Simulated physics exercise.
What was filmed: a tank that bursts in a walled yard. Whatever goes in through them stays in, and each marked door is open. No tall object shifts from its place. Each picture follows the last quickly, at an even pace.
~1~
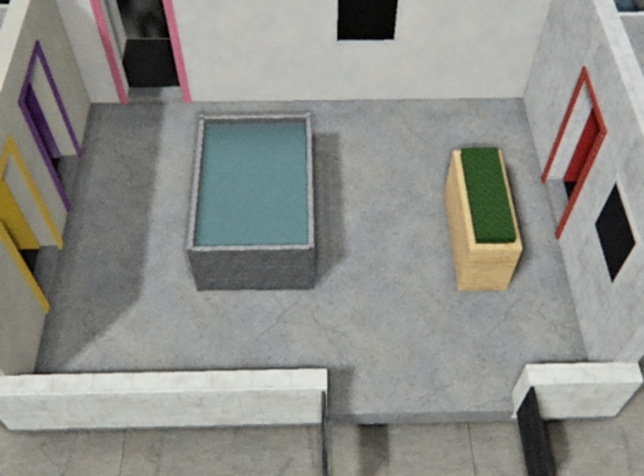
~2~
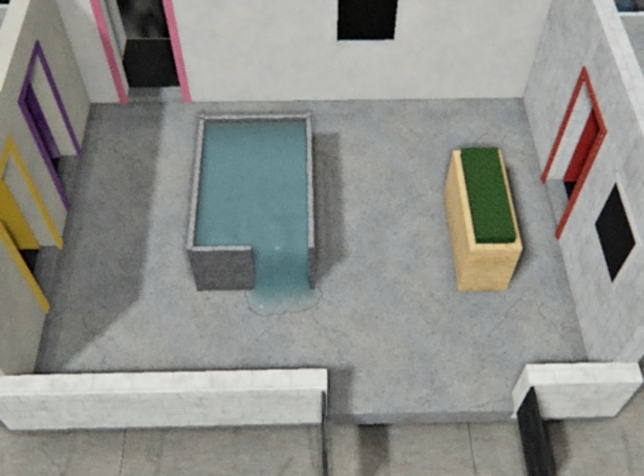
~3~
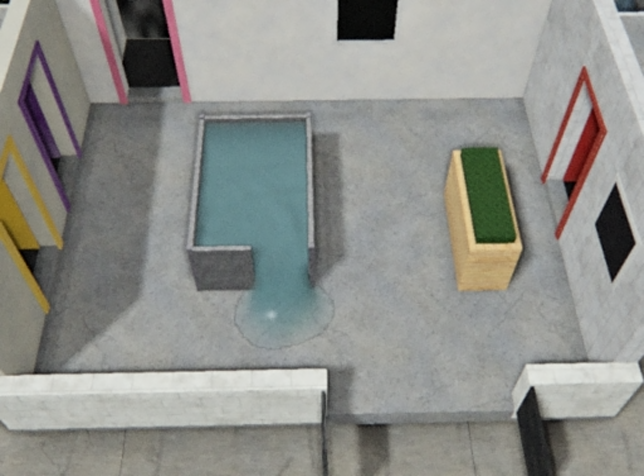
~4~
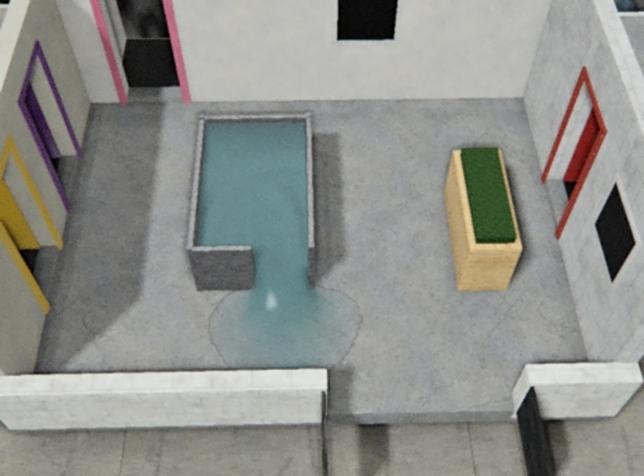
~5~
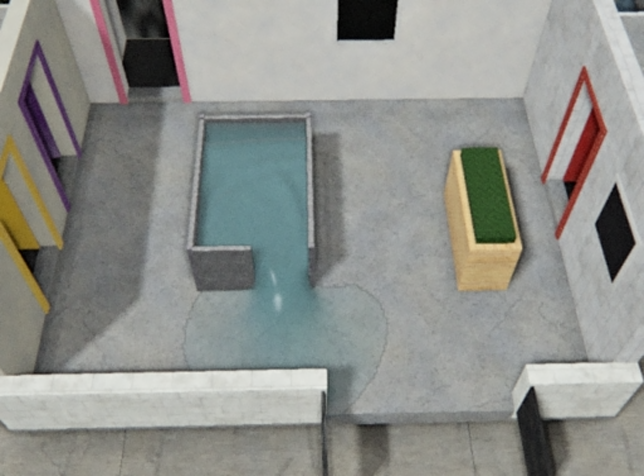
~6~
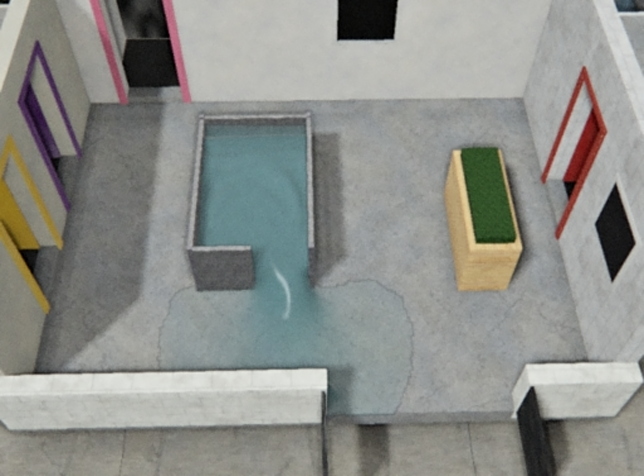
A walled yard with a grey concrete floor is seen from high above by a still camera. A grey tank of blue-green water stands left of centre, with a wooden planter topped in green to its right, yellow and purple doorways at left, pink behind and red at right. The tank's front wall opens at its right end, and water pours out, spreading across the floor in a widening rounded pool toward the low white front wall.
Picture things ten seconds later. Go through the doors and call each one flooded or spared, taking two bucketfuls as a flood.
Purple door: Spared, red door: Spared, yellow door: Spared, pink door: Spared.
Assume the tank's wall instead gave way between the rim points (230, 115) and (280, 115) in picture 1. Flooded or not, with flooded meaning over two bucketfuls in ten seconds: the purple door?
Well, the purple door crosses the line here.
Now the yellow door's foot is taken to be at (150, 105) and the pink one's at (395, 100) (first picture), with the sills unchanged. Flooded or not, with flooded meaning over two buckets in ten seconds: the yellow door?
Yellow: Stays short.
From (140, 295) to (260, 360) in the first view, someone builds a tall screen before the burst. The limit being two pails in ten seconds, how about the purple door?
Short version: The purple door does not reach it.
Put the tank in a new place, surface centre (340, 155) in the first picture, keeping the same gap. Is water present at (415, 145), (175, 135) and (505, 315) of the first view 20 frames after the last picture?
Log: No flood; no flood; flood.
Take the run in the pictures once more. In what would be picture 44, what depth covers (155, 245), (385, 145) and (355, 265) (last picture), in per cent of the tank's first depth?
Estimated readings in sequence: 4, 0, 0 percent.
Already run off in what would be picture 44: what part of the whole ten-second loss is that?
About 80 per cent.
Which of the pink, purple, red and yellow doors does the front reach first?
My pick for first is the yellow door.
A moment on, water covers 20 % of the floor; the purple door not reached, the red door not reached, the yellow door not reached, the pink door not reached.
Next, water covers 25 % of the floor; the purple door not reached, the red door not reached, the yellow door wet at the sill, nothing in, the pink door not reached.
Then, water covers 40 % of the floor; the purple door wet at the sill, nothing in, the red door not reached, the yellow door under two buckets in, the pink door not reached.
Later, water covers 65 % of the floor; the purple door wet at the sill, nothing in, the red door wet at the sill, nothing in, the yellow door under two buckets in, the pink door under two buckets in.
In the end, water covers 85 % of the floor; the purple door wet at the sill, nothing in, the red door wet at the sill, nothing in, the yellow door under two buckets in, the pink door under two buckets in.
